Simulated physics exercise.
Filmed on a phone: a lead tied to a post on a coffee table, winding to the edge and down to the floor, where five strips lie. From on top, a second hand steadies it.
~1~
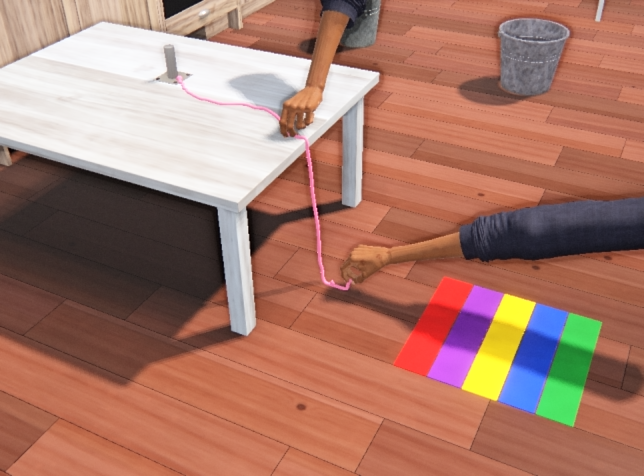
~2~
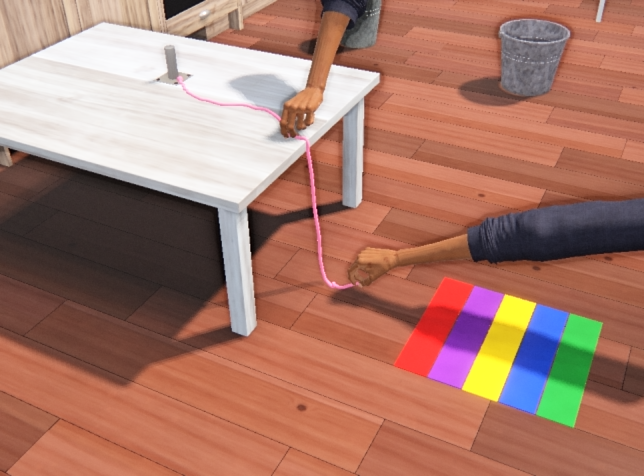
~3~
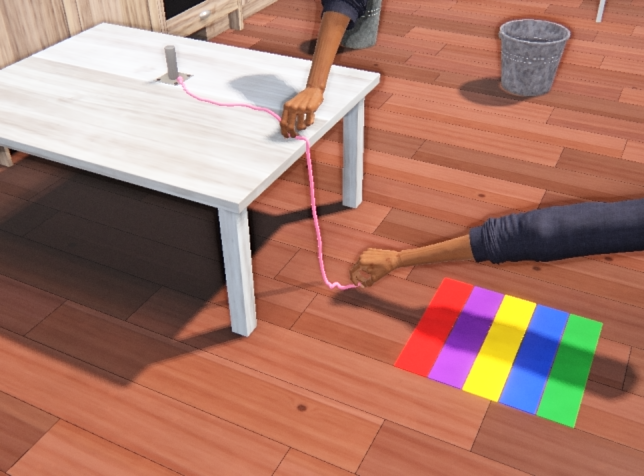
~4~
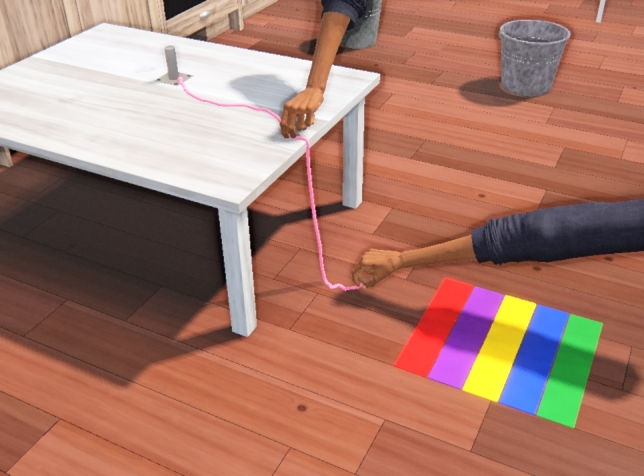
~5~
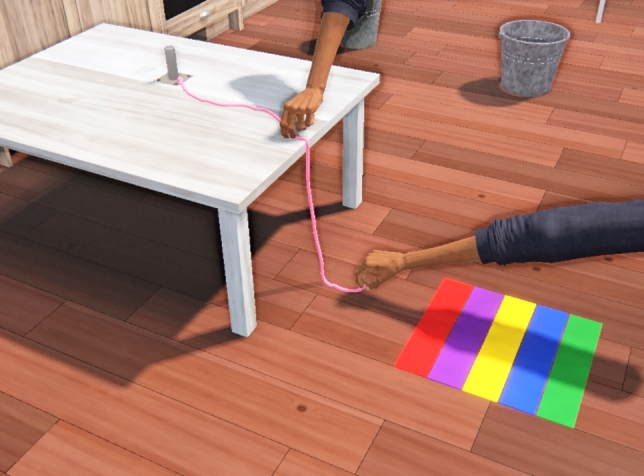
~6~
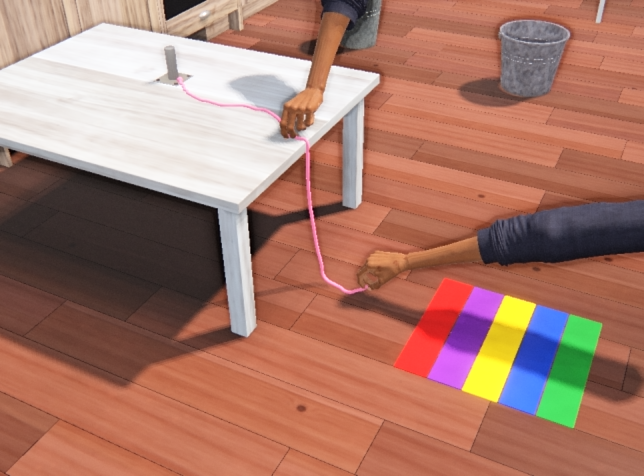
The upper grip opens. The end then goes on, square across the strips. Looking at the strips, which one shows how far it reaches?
The purple strip shows it.
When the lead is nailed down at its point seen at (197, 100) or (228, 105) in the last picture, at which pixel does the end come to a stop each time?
Respectively, (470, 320) and (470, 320).
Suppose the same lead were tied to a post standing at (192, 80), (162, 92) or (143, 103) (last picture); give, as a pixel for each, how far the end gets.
Taking the tries in turn, you get (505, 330), (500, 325) and (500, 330).
A little later, end near (423, 304); short of the strips.
Next, end near (459, 315); over purple.
When it is tight, end near (480, 321); over purple. It gets as far as the purple strip.
